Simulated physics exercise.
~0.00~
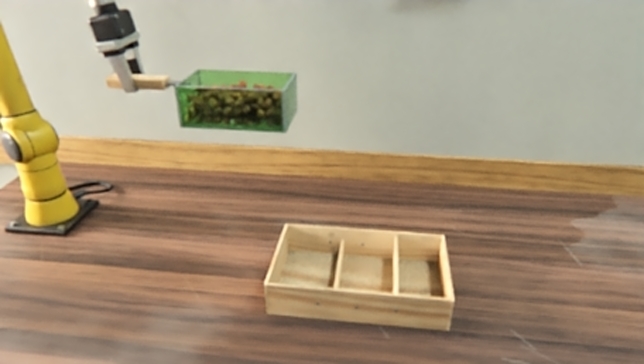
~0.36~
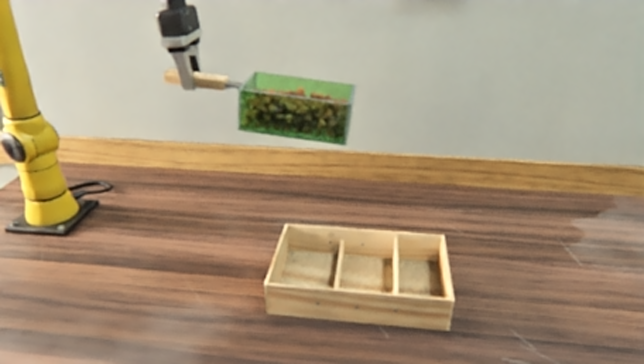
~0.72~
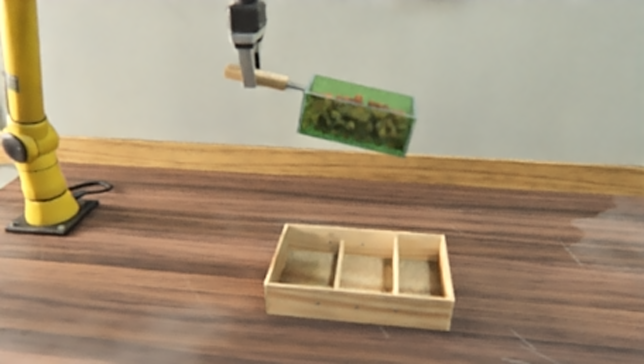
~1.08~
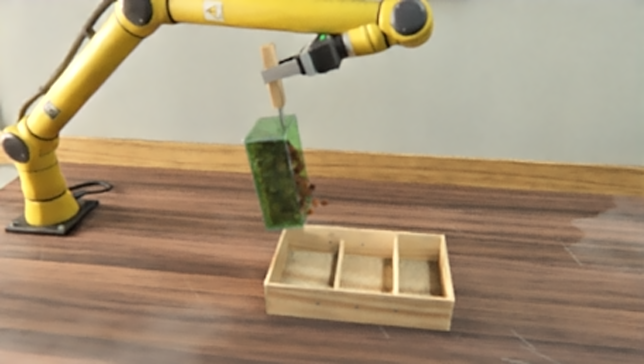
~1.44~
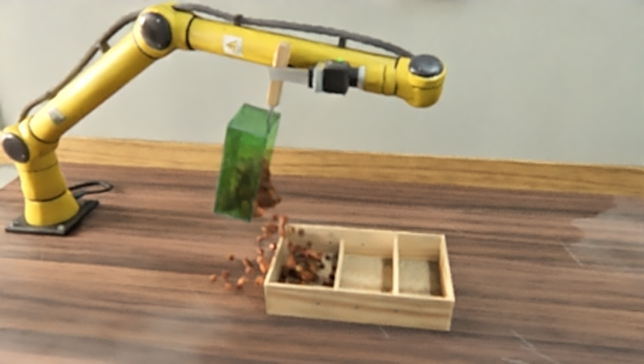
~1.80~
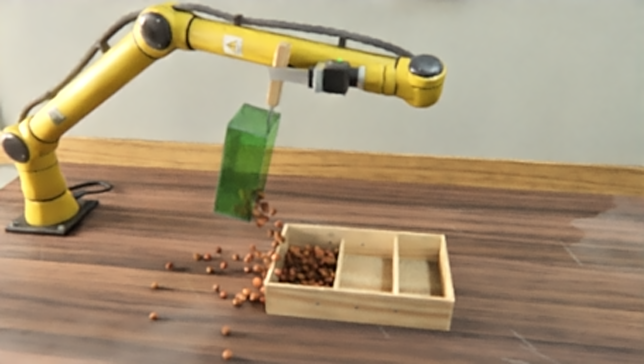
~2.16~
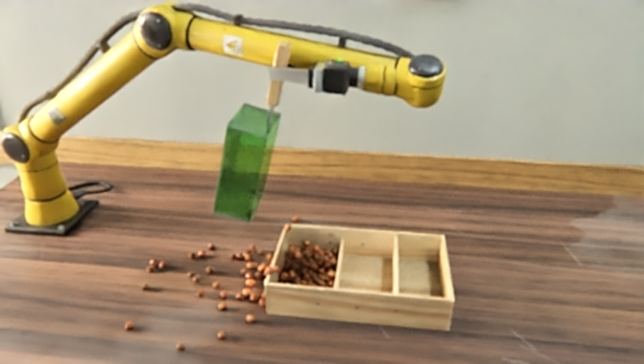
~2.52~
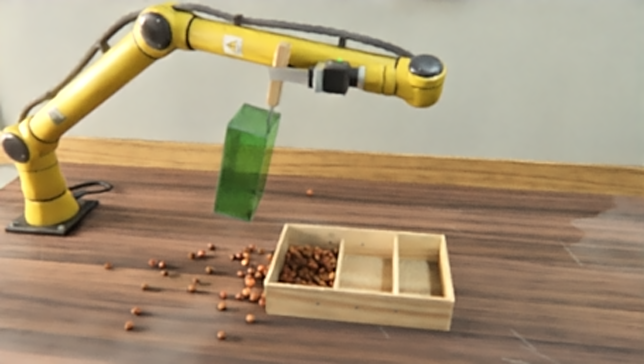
The footage shows a yellow robot arm carrying a green transparent box of hazelnuts rightward, then tipping it steeply over a wooden crate with three compartments. The nuts pour out, most landing in the left compartment while others scatter across the table, and the emptied box stays tilted.
